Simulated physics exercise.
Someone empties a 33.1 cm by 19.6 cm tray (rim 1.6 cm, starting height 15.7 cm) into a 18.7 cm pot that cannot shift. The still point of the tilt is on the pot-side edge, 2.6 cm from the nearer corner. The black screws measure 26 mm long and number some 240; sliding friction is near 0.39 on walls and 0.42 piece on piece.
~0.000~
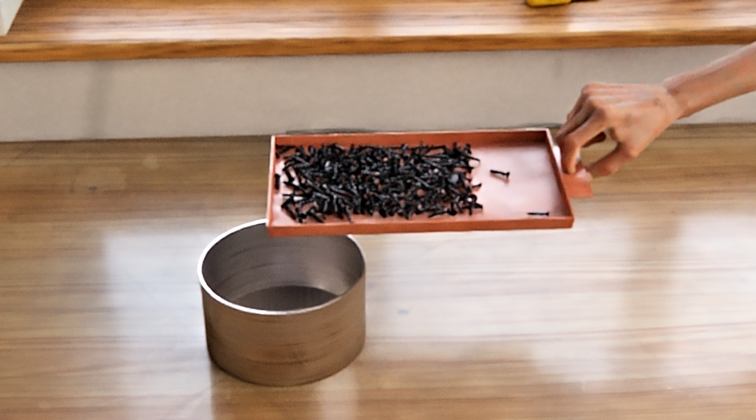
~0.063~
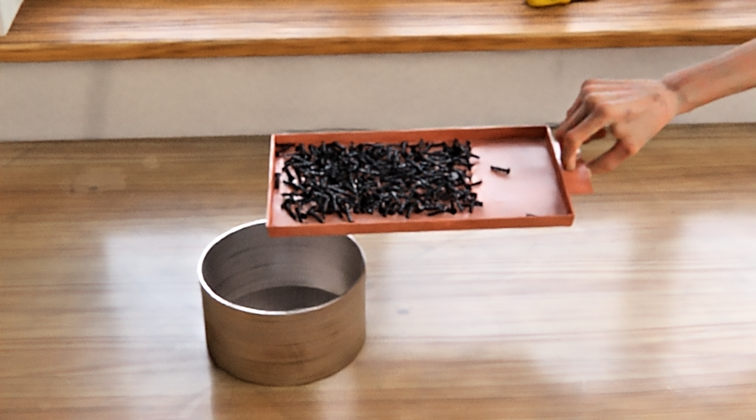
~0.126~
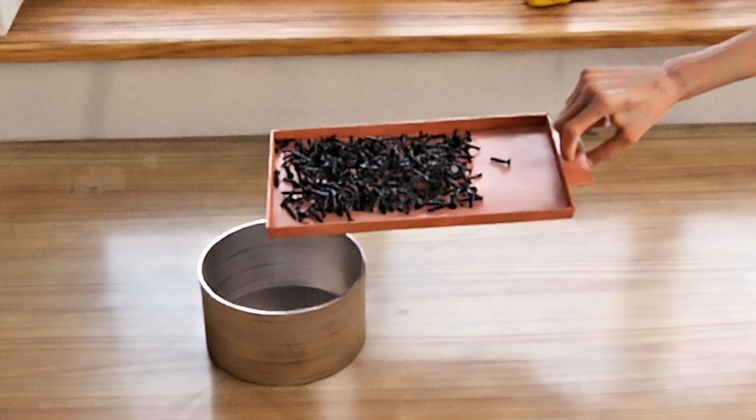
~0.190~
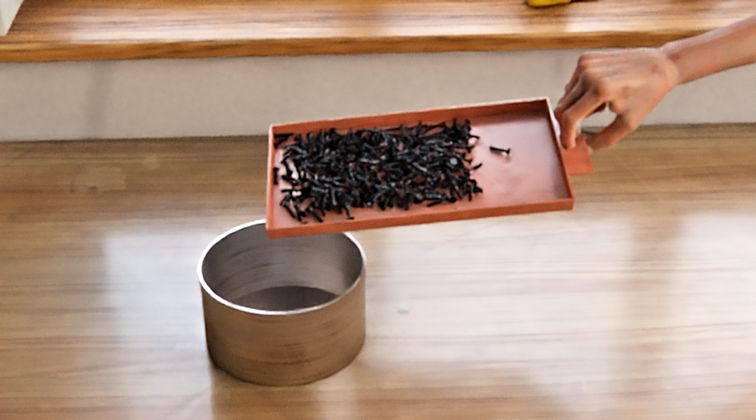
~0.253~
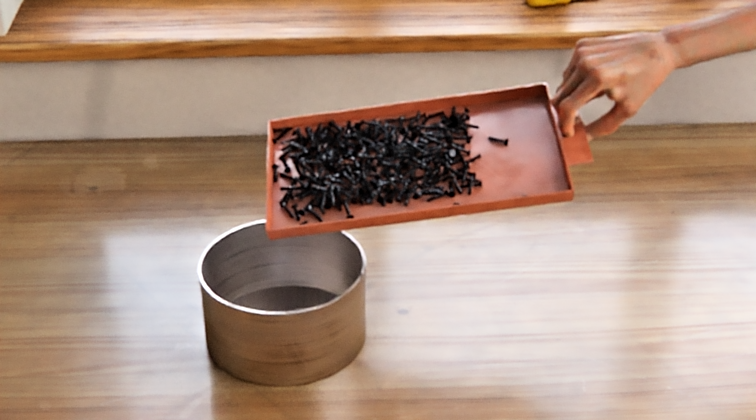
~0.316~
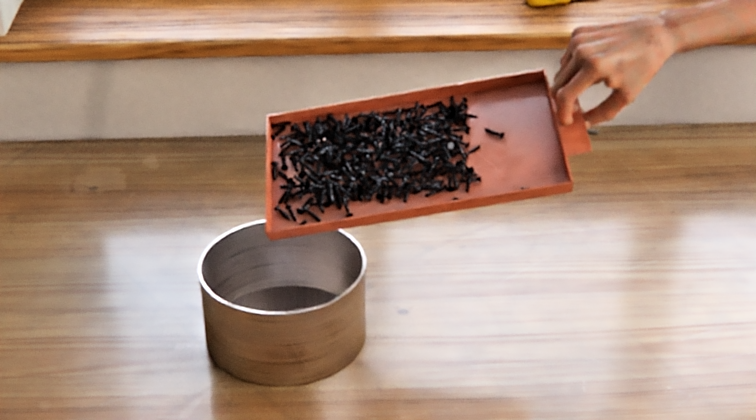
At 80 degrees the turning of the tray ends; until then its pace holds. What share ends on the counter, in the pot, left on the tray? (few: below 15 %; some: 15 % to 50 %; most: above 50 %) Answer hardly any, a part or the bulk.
On the counter: Hardly any; in the pot: The bulk; left on the tray: Hardly any.
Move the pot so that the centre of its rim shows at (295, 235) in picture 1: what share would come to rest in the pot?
Some 10 per cent.
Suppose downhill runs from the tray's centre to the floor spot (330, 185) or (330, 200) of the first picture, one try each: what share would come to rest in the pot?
Some 40 and 70 per cent.
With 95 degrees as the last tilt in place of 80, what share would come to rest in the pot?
It would be near 95 per cent.
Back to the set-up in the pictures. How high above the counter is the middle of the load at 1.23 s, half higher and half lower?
Some 20 cm.
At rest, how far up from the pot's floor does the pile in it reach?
Some 4.5 cm.
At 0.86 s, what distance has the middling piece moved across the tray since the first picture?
Some 7 cm.
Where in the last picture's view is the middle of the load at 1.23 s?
At about (284, 208).
After 0.86 s, tilt 45 degrees; the tray holds 100 %, the pot 0 %.
Then, at 1.23 s, tilt 66 degrees; the tray holds 80 %, the pot 10 %.
Then, at 1.68 s, tilt 80 degrees; the tray holds 5 %, the pot 85 %.
In the end, at 2.3 s, counter 5 %, pot 95 %, tray 0 %.
